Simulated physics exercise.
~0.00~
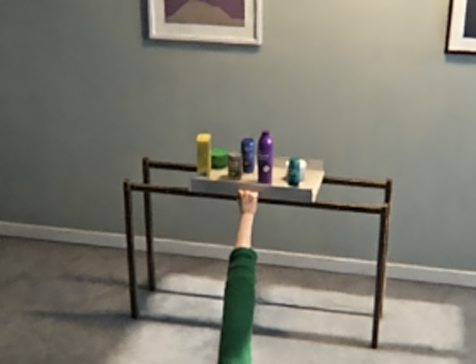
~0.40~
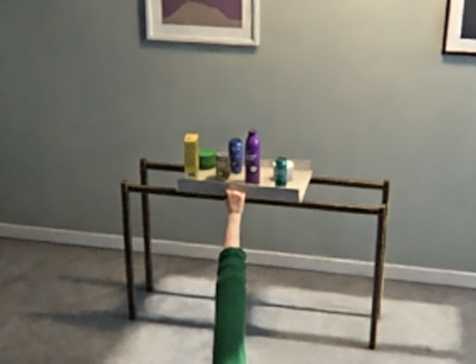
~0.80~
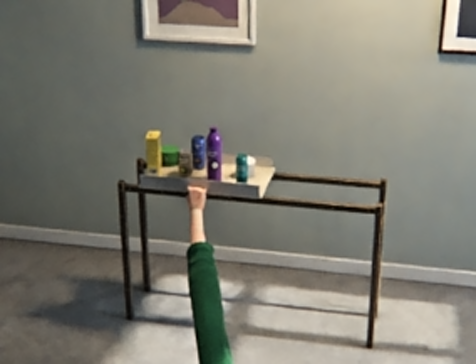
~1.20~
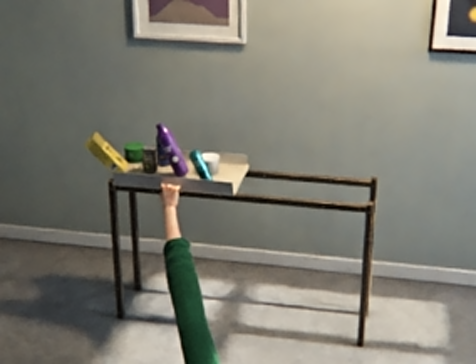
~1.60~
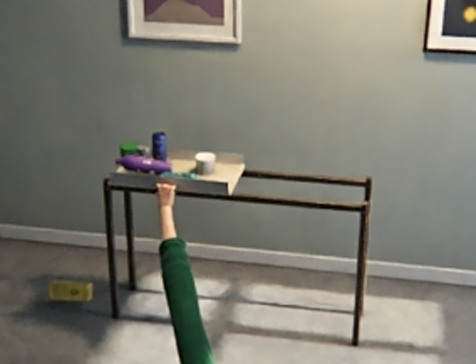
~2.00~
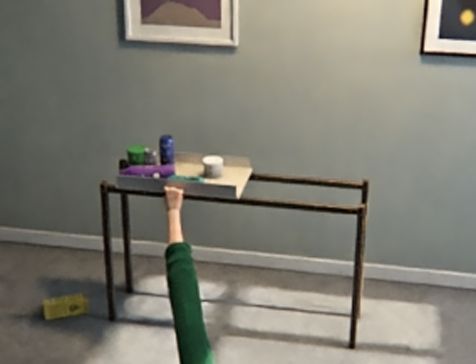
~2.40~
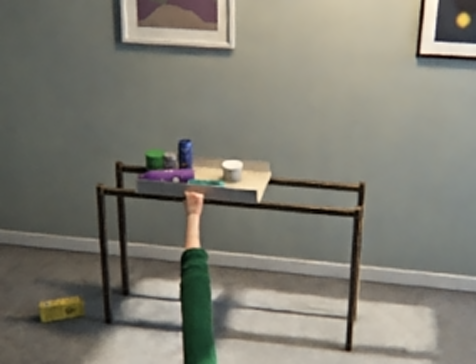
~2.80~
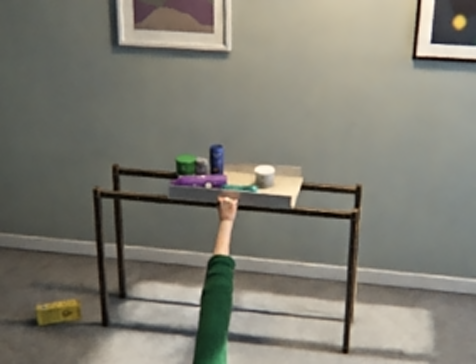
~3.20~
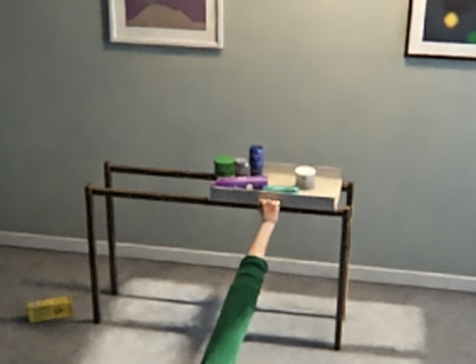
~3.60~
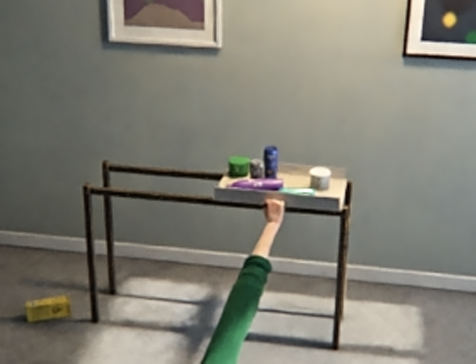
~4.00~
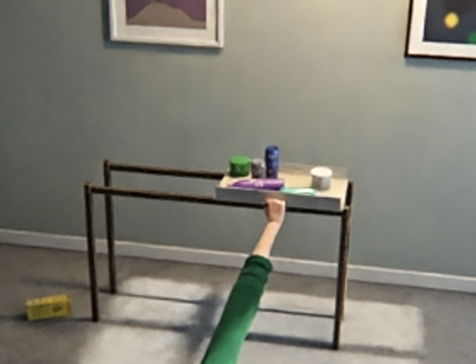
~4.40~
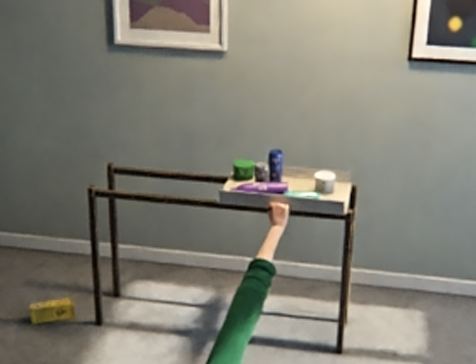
A green-sleeved arm reaches from below to hold the front of a pale tray on a dark-railed stand against a grey-green wall, seen from the front and slightly above. On the tray stand a yellow carton at the left, a green tub, a grey can, a blue can, a tall purple bottle, and a turquoise can by a white tub at the right. The tray slides left and stops at the end, where the carton tips off to the floor while the bottle and turquoise can topple. The tray then slides right to the far end and stops. The carton lies on the floor at the left, the bottle and turquoise can lie on the tray, and the others remain upright.
